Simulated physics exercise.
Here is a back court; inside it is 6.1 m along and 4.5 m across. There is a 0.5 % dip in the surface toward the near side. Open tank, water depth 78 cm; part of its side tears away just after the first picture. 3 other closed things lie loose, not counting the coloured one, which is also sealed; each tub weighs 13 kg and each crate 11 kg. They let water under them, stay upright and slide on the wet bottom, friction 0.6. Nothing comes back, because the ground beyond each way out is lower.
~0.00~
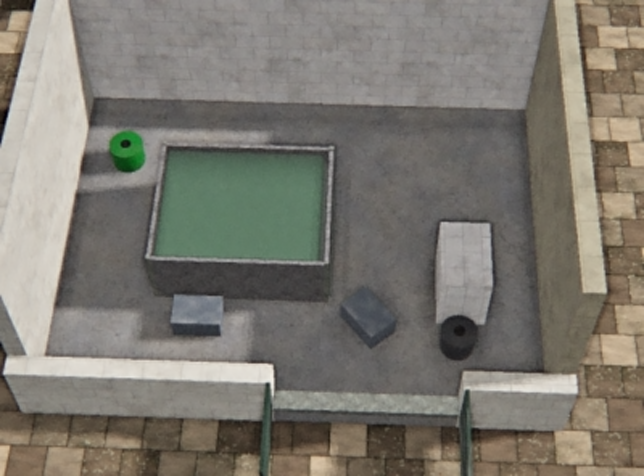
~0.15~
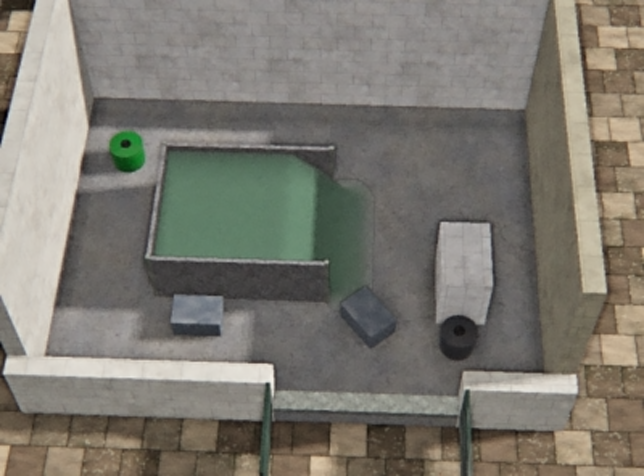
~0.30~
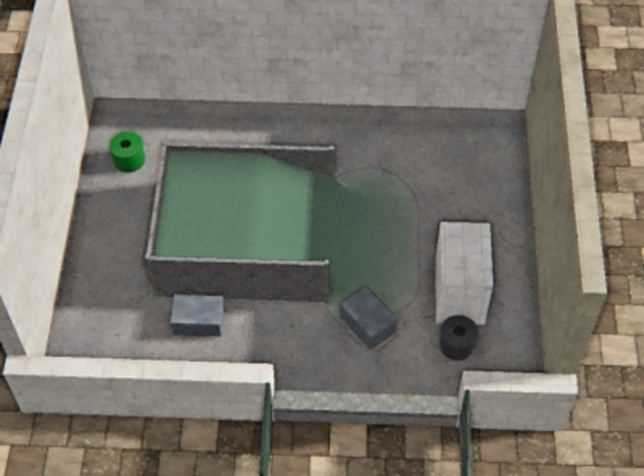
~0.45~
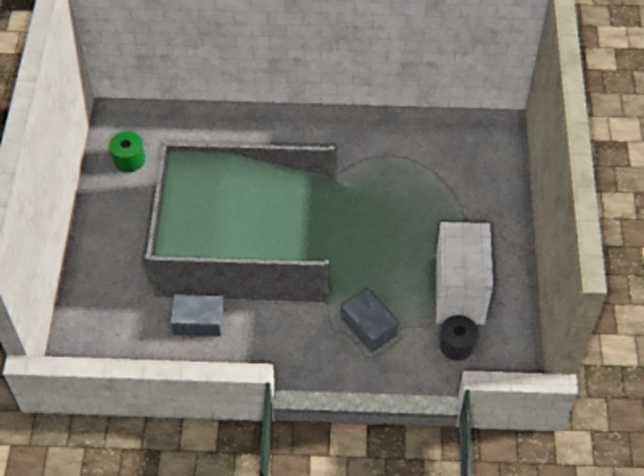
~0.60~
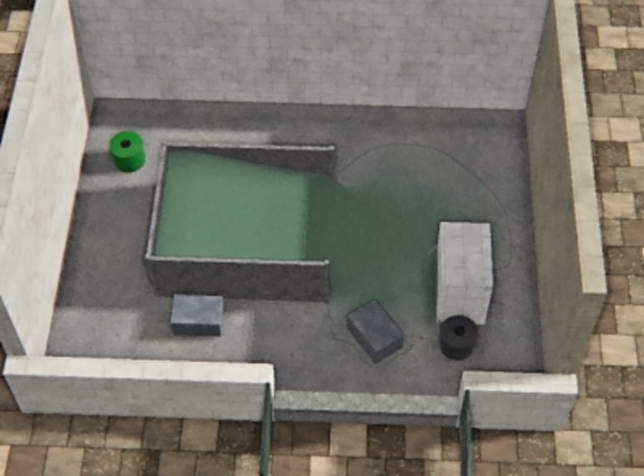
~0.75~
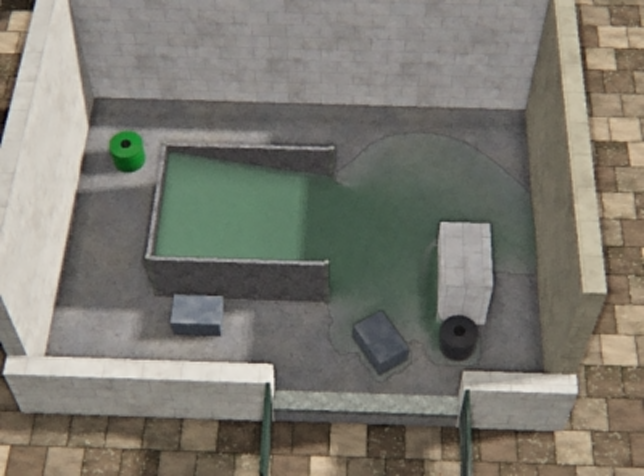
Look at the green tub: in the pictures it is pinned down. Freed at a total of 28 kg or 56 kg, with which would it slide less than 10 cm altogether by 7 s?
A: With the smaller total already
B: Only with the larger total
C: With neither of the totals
(B) Only with the larger total.
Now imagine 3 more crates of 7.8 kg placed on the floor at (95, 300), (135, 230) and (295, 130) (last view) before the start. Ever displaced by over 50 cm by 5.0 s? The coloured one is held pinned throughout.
First one stayed within, second stayed within, third went beyond.
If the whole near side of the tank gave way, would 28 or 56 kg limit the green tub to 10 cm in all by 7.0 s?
Then, in short, the larger is needed.
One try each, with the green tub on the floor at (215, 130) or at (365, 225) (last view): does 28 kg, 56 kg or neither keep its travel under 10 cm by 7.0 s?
Respectively, second option only; neither option.
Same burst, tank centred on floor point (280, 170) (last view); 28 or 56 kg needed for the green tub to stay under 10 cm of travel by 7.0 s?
Then the lighter mass suffices.
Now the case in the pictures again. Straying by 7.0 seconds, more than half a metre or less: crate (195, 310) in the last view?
The answer here is not beyond.
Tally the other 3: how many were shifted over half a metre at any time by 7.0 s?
Answer: 2.
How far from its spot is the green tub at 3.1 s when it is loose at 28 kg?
It would be some 0 cm from its spot.
After 1.4 s the green tub would be 0 cm from its start with 28 kg and 0 cm from its start with 56 kg; 0 cm of water round it then.
After 3.1 s the green tub would be 0 cm from its start with 28 kg and 0 cm from its start with 56 kg; 0 cm of water round it then.
After 4.9 s the green tub would be 42 cm from its start with 28 kg and 0 cm from its start with 56 kg; 9 cm of water round it then.
After 7.0 s the green tub would be 102 cm from its start with 28 kg and 0 cm from its start with 56 kg; 8 cm of water round it then.
